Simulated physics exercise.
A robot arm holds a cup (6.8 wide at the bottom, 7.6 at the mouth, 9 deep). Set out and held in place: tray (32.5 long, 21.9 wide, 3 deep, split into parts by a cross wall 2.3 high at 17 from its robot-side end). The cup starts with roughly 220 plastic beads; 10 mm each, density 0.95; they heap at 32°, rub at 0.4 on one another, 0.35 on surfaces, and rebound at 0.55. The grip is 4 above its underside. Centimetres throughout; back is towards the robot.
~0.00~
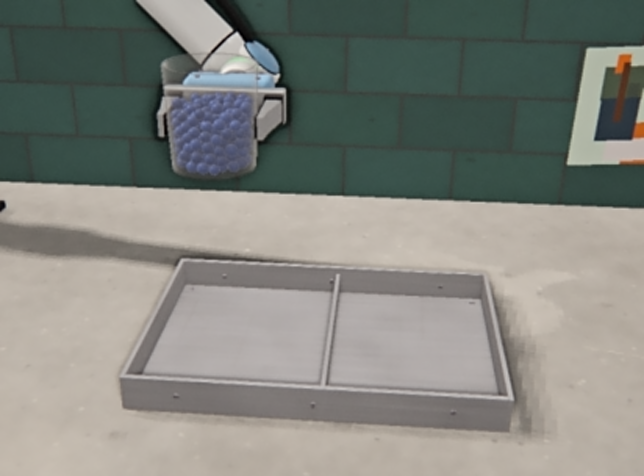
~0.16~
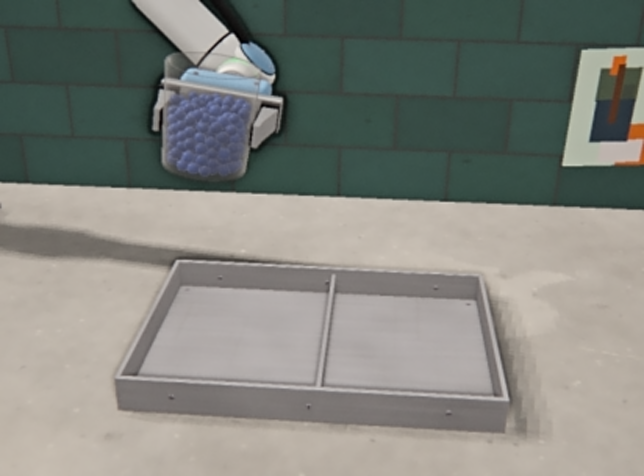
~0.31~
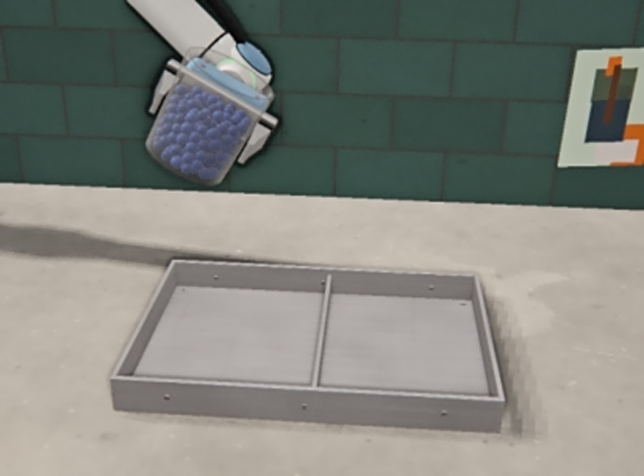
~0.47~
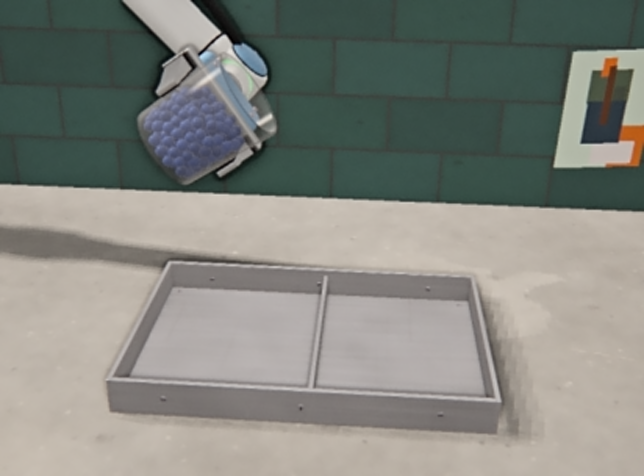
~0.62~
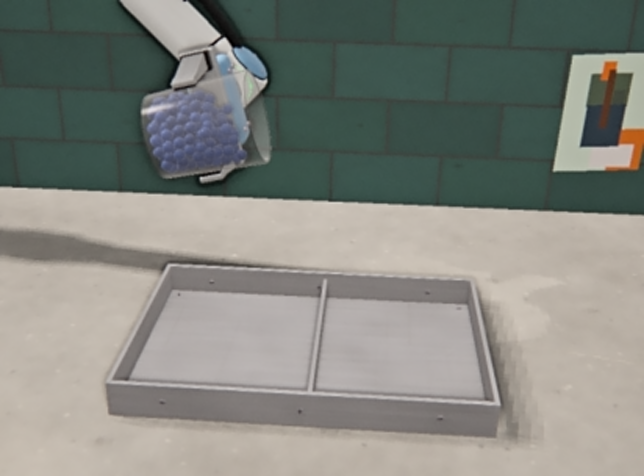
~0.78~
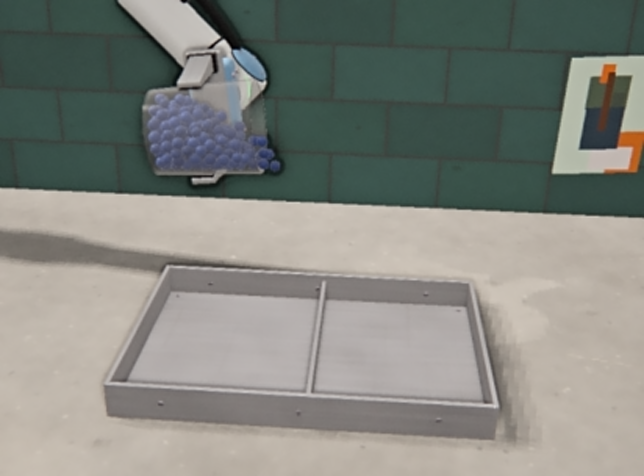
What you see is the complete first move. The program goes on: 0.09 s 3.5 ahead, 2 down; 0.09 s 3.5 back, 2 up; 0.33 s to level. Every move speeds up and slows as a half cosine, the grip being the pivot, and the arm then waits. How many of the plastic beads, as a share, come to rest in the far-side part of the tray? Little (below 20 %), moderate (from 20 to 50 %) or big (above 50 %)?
In the far-side part of the tray the share is moderate, from 20 to 50 %.
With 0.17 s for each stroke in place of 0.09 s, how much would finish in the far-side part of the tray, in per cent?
It would be near 15 per cent.
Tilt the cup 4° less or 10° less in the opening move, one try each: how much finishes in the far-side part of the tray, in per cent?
About 25 and 15 per cent.
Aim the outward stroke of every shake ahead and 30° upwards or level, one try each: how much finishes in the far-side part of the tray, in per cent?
Some 85 and 70 per cent.
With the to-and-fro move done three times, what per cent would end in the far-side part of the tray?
In that case some 55 per cent.
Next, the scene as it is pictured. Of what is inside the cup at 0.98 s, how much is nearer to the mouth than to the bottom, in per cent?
Some 65 per cent.
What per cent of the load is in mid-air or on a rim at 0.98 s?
Roughly 27 per cent.
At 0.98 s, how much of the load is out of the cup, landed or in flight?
About 30 per cent by then.
After 0.98 s, tilted 83° forward, highest piece 24 above the table; 156 in the cup, 2 in the far-side part, 58 in flight or on a rim.
After 1.19 s, tilted 18° forward, highest piece 27 above the table; 114 in the cup, 79 in the far-side part, 16 in the robot-side part, 7 in flight or on a rim.
After 1.49 s, level, highest piece 23 above the table; 114 in the cup, 80 in the far-side part, 19 in the robot-side part, 3 on the table or floor.
After 2.54 s, level, highest piece 23 above the table; 114 in the cup, 80 in the far-side part, 19 in the robot-side part, 3 on the table or floor.
At rest, 114 in the cup, 80 in the far-side part, 19 in the robot-side part, 3 on the table or floor. That is 37 % in the far-side part of the tray.
